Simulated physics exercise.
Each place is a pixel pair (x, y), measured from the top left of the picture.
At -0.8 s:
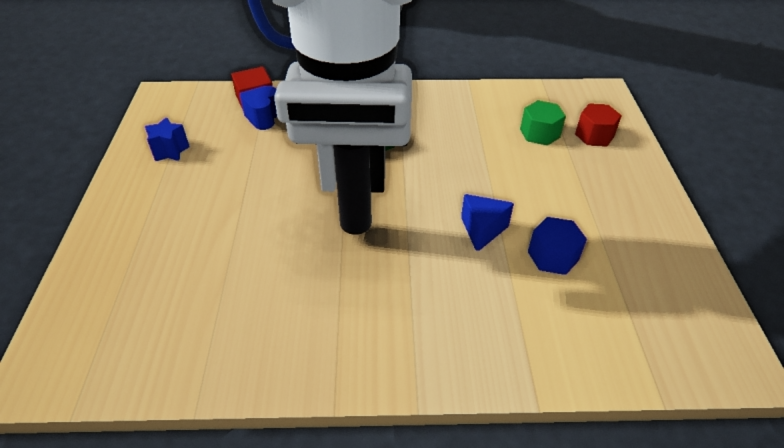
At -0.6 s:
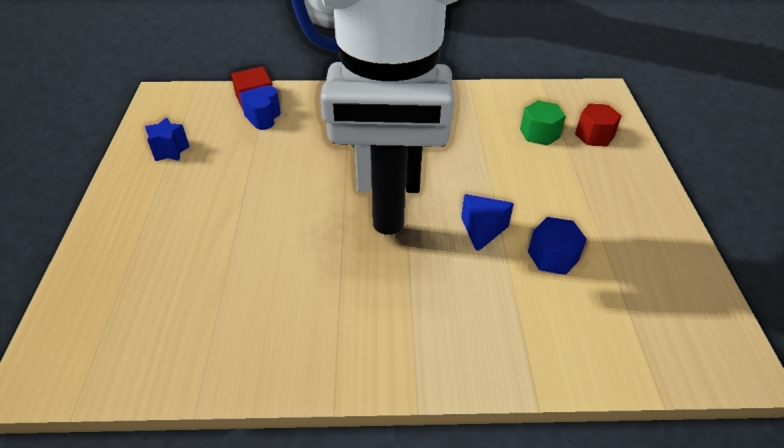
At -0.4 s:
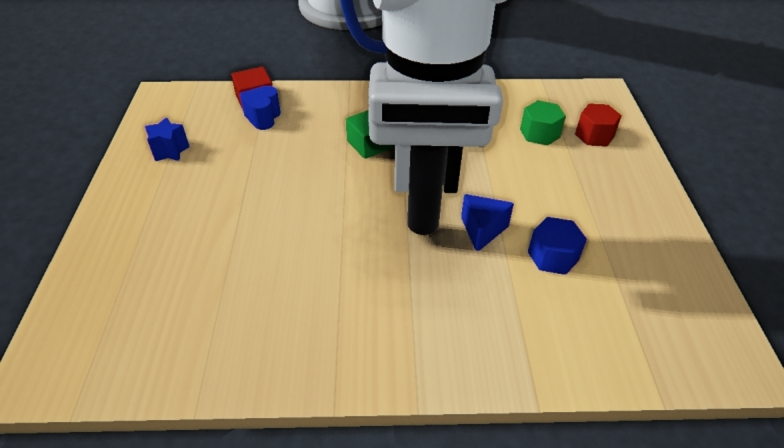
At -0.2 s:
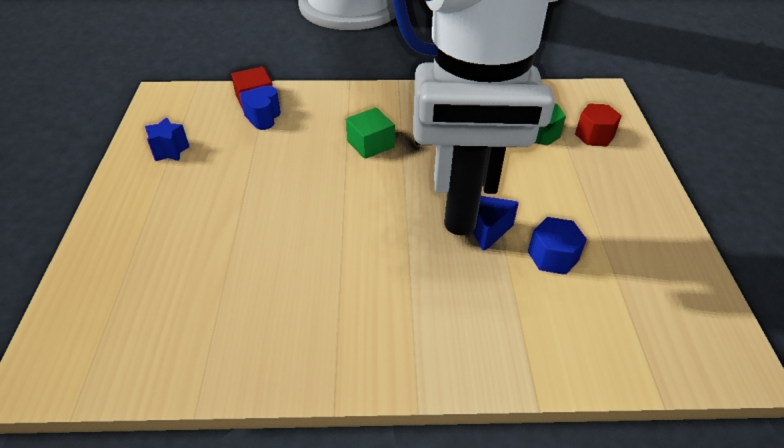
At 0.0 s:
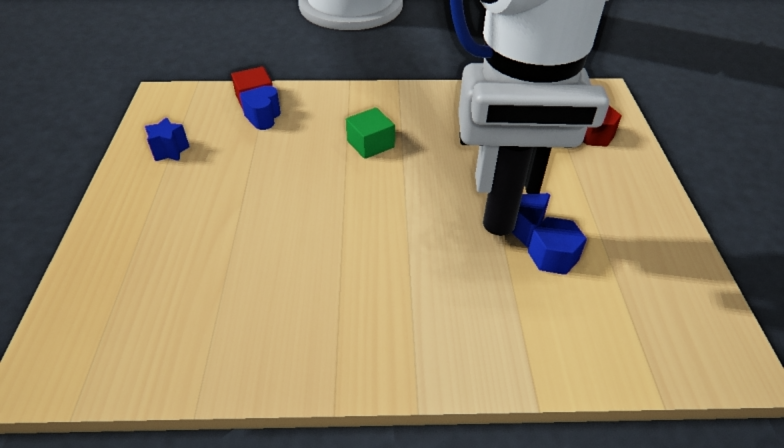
Robot arm moving a black rod rightward across a wooden board, nudging a blue three-sided block toward a blue hexagonal one.
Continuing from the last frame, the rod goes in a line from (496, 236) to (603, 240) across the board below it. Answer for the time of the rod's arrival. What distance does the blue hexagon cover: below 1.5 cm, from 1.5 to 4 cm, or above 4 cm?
The displacement of the blue hexagon is 1.5-4 cm.
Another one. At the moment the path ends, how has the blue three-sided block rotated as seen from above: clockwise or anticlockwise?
Rotates counter-clockwise.
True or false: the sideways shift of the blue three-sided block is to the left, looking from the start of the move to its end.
That statement is accurate.
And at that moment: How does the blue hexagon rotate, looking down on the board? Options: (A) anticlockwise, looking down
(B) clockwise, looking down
B (clockwise, looking down)
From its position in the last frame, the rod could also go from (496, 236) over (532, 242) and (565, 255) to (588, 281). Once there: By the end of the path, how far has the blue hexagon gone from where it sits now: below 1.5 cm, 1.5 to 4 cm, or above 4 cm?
Past 4 cm.
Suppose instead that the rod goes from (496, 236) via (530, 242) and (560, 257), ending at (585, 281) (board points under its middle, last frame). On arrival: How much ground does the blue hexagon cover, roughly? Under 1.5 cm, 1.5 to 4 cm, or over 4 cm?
Once the path ends, it will sit over 4 cm from where it is now.
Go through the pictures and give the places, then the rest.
In the first frame, rod tip at (356, 224); block tops, blue three-sided block at (487, 208); blue hexagon at (560, 234).
In the second frame, rod at (388, 224); blocks unchanged.
In the third frame, rod at (423, 224); blocks unchanged.
In the fourth frame, rod at (460, 224); blue three-sided block at (492, 207).
In the fifth frame, rod at (499, 225); blue three-sided block at (529, 204); blue hexagon at (560, 234).
On the path given first. One third of the way, rod at (535, 226); blue three-sided block at (556, 197); blue hexagon at (571, 237), turned 15° clockwise.
Two thirds of the way, rod at (572, 228); blue three-sided block at (570, 193), turned 40° anticlockwise; blue hexagon at (588, 246), turned 40° clockwise.
At the end, rod at (608, 229); blue three-sided block at (572, 193), turned 50° anticlockwise; blue hexagon at (589, 246), turned 45° clockwise.
